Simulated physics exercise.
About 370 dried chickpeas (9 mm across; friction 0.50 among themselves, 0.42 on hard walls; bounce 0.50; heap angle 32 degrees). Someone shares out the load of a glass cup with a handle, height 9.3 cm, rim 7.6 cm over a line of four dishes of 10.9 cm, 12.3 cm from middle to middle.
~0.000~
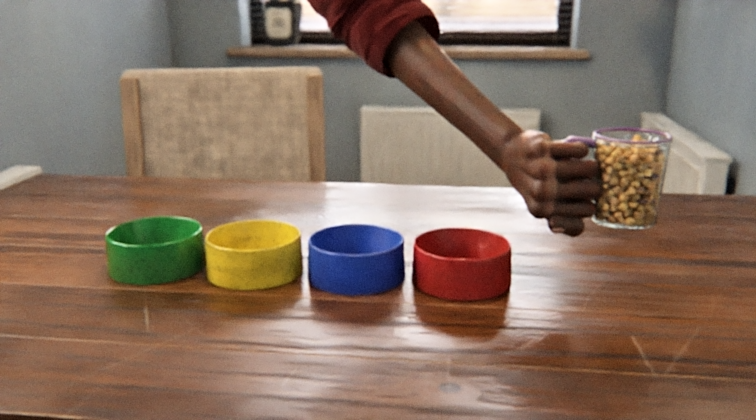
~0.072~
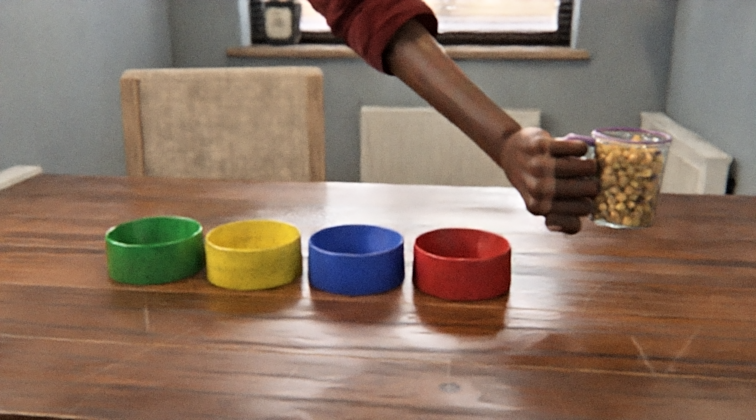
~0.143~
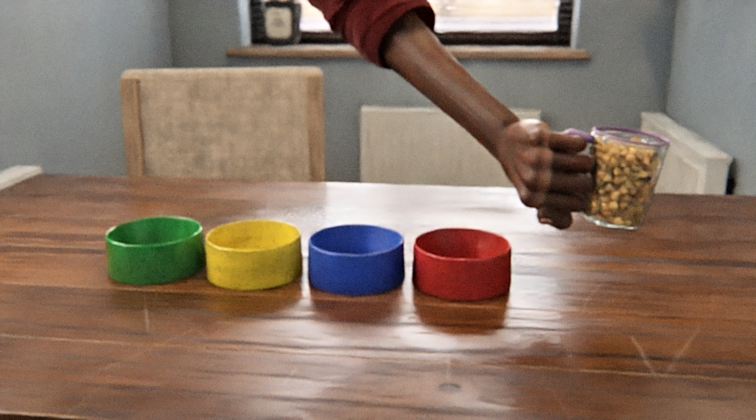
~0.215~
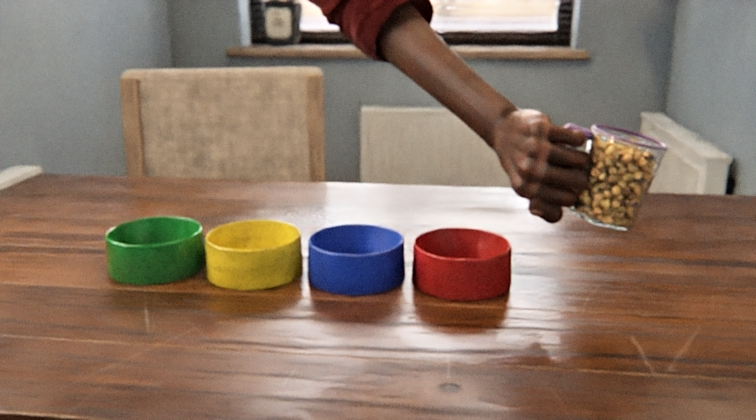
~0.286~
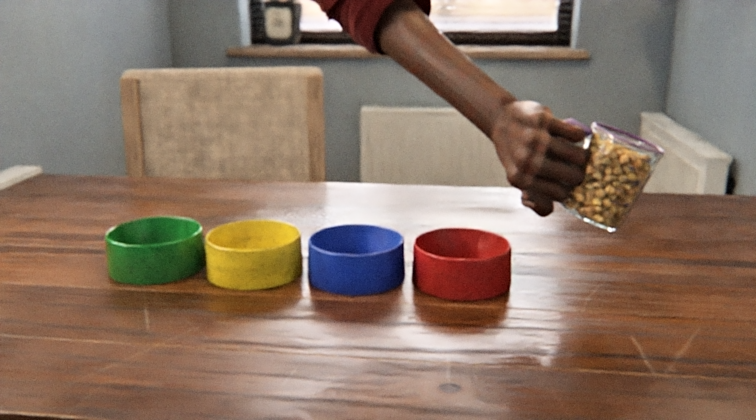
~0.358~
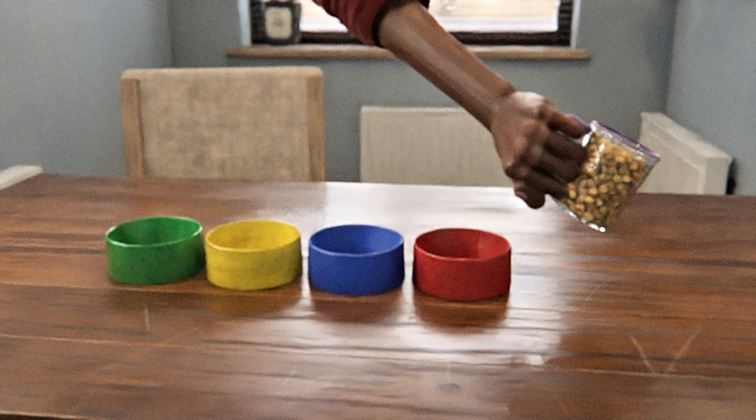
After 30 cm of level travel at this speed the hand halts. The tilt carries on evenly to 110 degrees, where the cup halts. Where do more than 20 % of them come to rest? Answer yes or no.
Red: No, blue: No, green: No, yellow: No, counter: Yes.
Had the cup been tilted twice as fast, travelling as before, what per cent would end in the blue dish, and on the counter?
In that case blue 0, counter 100.
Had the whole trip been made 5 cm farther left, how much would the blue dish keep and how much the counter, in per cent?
Then: Blue 0; counter 60.
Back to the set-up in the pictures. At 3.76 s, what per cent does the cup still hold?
Roughly 0 per cent.
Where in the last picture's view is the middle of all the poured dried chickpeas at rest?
Near (563, 280).
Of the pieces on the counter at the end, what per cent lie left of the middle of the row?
About 0 per cent.
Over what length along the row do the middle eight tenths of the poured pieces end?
Roughly 11 cm.
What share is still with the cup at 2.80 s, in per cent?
Some 0 per cent of the load.
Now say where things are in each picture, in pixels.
In the first picture, cup at (627, 178), tilt 0 degrees, lip at (669, 136), moved 0.0 cm; middle of the pieces at (630, 184); red dish at (462, 243); blue dish at (356, 239); yellow dish at (254, 235); green dish at (154, 231).
In the second picture, cup at (626, 178), tilt 2 degrees, lip at (669, 138), moved 0.2 cm; middle of the pieces at (628, 184).
In the third picture, cup at (621, 178), tilt 7 degrees, lip at (667, 141), moved 0.7 cm; middle of the pieces at (622, 184).
In the fourth picture, cup at (615, 178), tilt 14 degrees, lip at (665, 146), moved 1.3 cm; middle of the pieces at (615, 184).
In the fifth picture, cup at (609, 177), tilt 20 degrees, lip at (662, 151), moved 1.9 cm; middle of the pieces at (609, 184).
In the sixth picture, cup at (603, 177), tilt 26 degrees, lip at (658, 156), moved 2.6 cm; middle of the pieces at (602, 184); red dish at (462, 243); blue dish at (356, 239); yellow dish at (254, 235); green dish at (154, 231). Its pace works out near 90 degrees a second; the hand travels 9 cm a second.
Then, at 1.82 s, tilt 110 degrees; cup holds 15 %.
After 2.80 s, tilt 110 degrees; cup holds 0 %, red 5 %.
Then, at 3.76 s, tilt 110 degrees; cup holds 0 %, red 5 %.
At rest (4.1 s), red 5 %, blue 0 %, green 0 %, yellow 0 %, counter 95 %.
